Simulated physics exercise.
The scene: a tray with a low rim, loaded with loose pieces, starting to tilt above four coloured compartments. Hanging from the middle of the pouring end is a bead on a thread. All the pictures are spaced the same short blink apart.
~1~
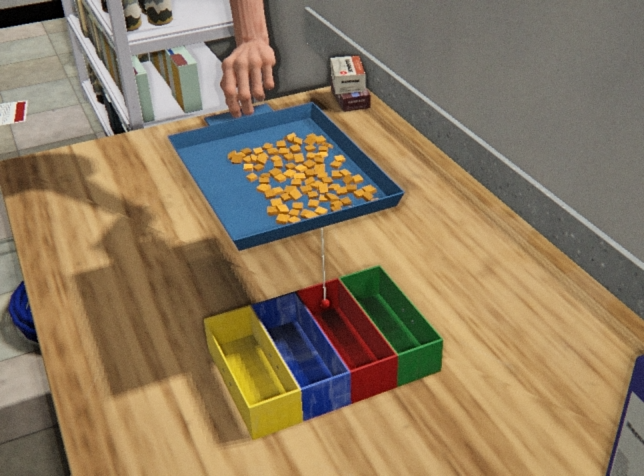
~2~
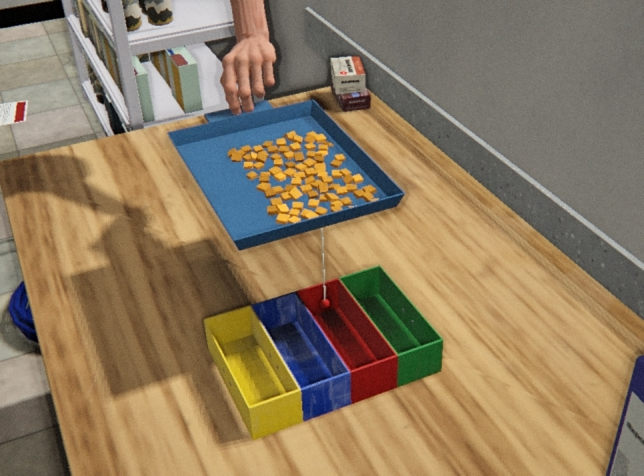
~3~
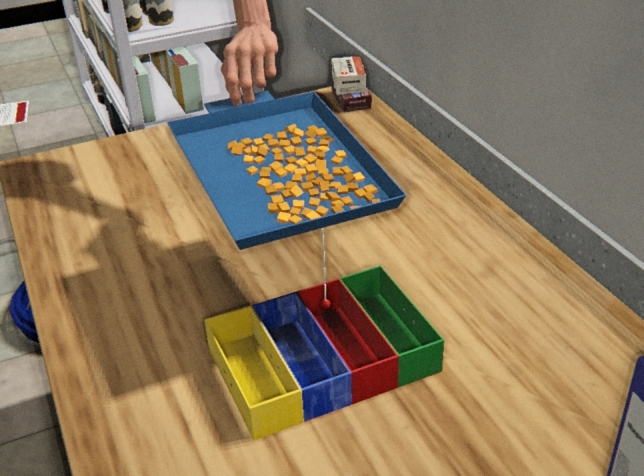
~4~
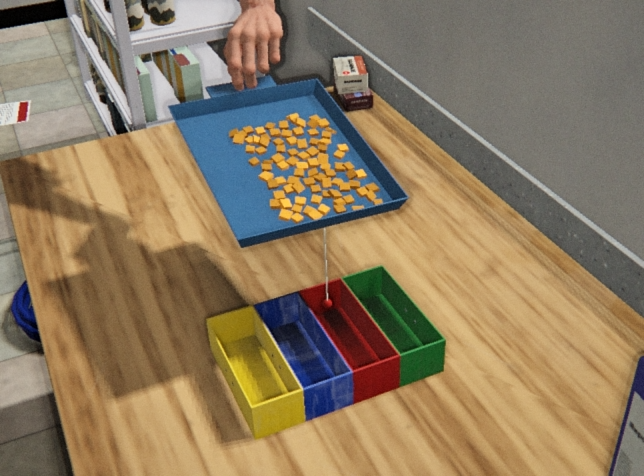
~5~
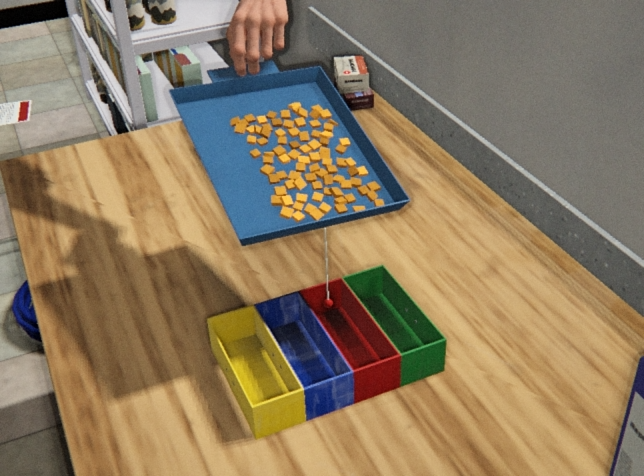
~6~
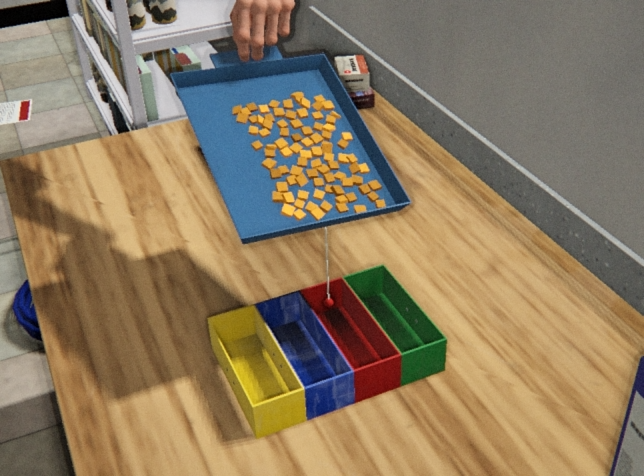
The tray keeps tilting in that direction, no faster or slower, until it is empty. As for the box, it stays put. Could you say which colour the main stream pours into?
It pours into the green cell.
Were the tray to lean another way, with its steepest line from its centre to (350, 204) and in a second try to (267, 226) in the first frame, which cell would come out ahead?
Try 1 - the green cell; try 2 - yellow.
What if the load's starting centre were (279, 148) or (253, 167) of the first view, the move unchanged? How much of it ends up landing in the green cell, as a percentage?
60 % and 50 %.
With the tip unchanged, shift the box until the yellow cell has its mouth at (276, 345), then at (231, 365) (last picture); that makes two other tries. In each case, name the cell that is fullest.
The first placing favours the cell in green, while the second favours green.
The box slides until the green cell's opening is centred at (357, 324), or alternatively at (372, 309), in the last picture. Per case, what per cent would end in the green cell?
Trial 1: 20 percent; trial 2: 40 percent.
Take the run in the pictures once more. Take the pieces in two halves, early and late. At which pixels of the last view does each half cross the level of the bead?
I'd place the first part at (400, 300) and the rest at (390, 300).
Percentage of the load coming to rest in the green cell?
About 50 %.
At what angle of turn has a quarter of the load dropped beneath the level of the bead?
That happens at close to 100 degrees.
Shortly afterwards, tray tipped steeply; all but a few on the tray; only a few falling or outside the box.
Next, tray tipped past a quarter turn; only a few on the tray; near a third in the green cell; a little in the red cell; only a few in the blue cell; near half falling or outside the box.
Some moments later, tray tipped past a quarter turn; near half in the green cell; near a quarter in the red cell; only a few in the blue cell; near a quarter falling or outside the box.
In the end, tray tipped past a quarter turn; near half in the green cell; near a quarter in the red cell; only a few in the blue cell; none at all in the yellow cell; near a quarter outside the box.
